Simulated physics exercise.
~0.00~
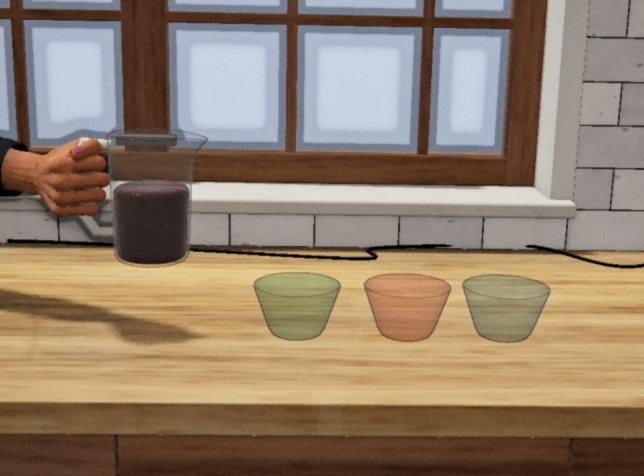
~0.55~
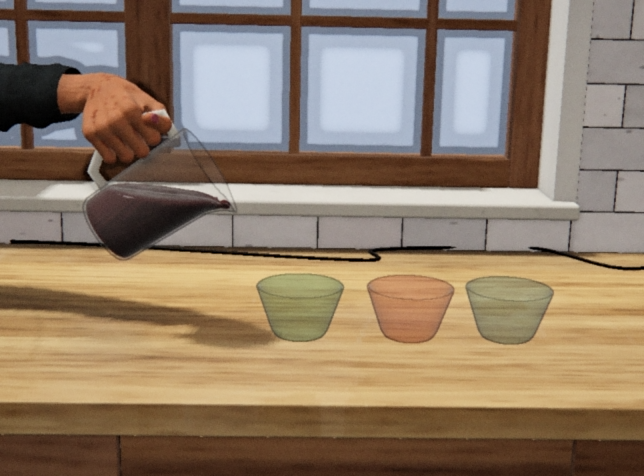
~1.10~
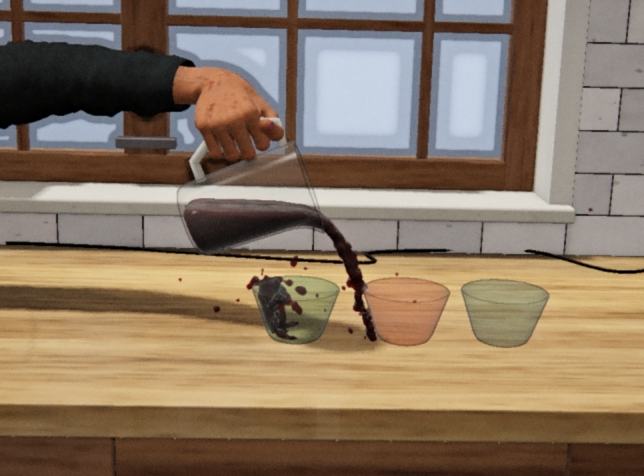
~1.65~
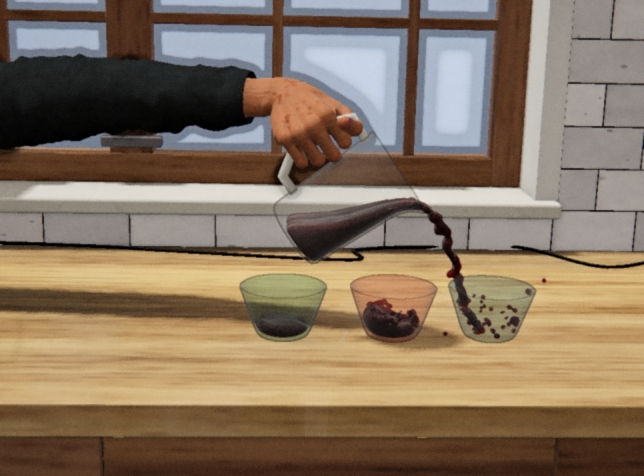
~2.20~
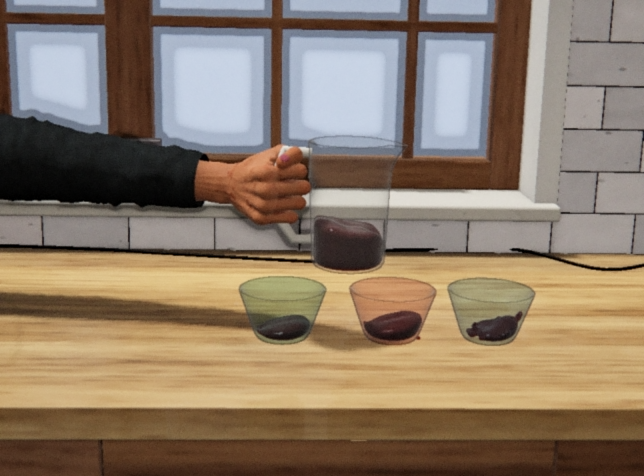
Dark wine pouring from a hand-held clear pitcher moving right over three coloured cups, splashing, then levelling with some wine left in each.
